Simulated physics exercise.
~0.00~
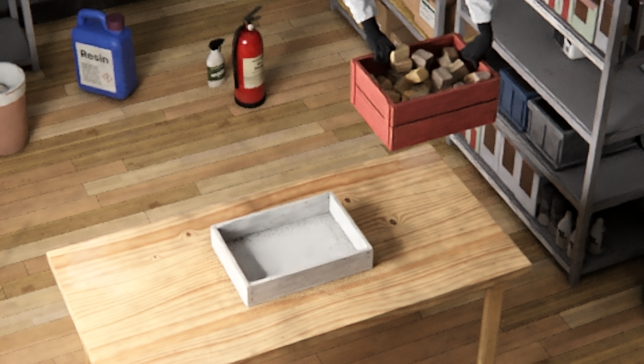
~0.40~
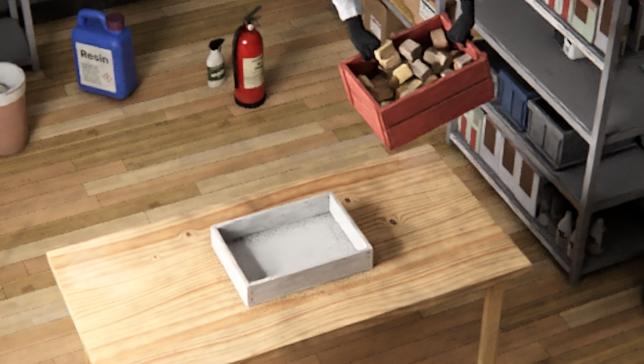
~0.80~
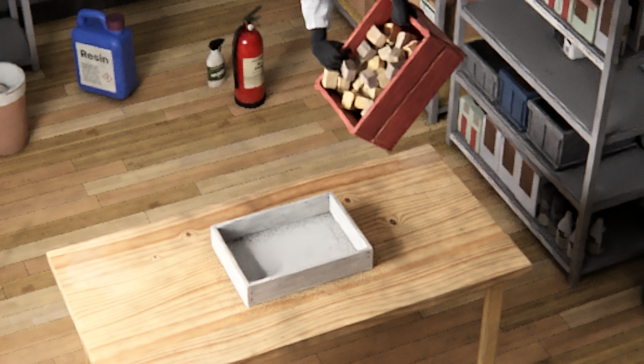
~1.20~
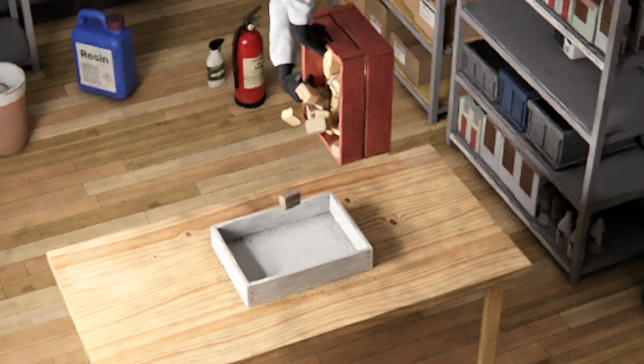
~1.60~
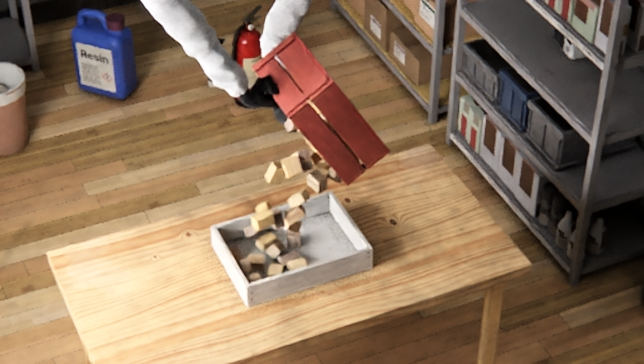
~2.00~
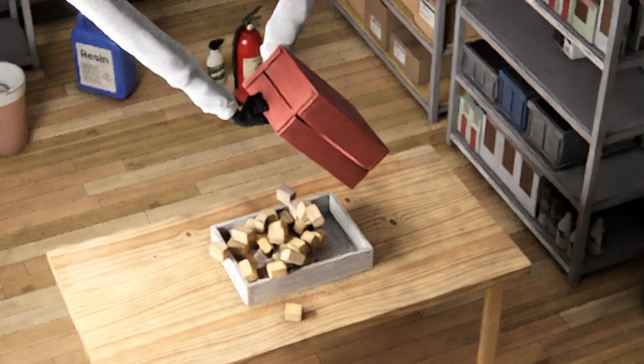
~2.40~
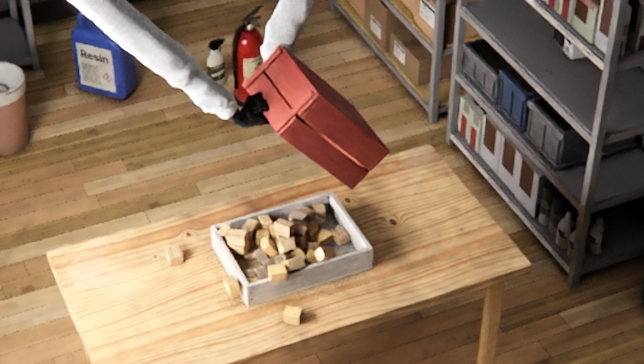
Workshop table with gloved hands tipping wooden offcuts from a red box into a white tray, a few landing outside it.
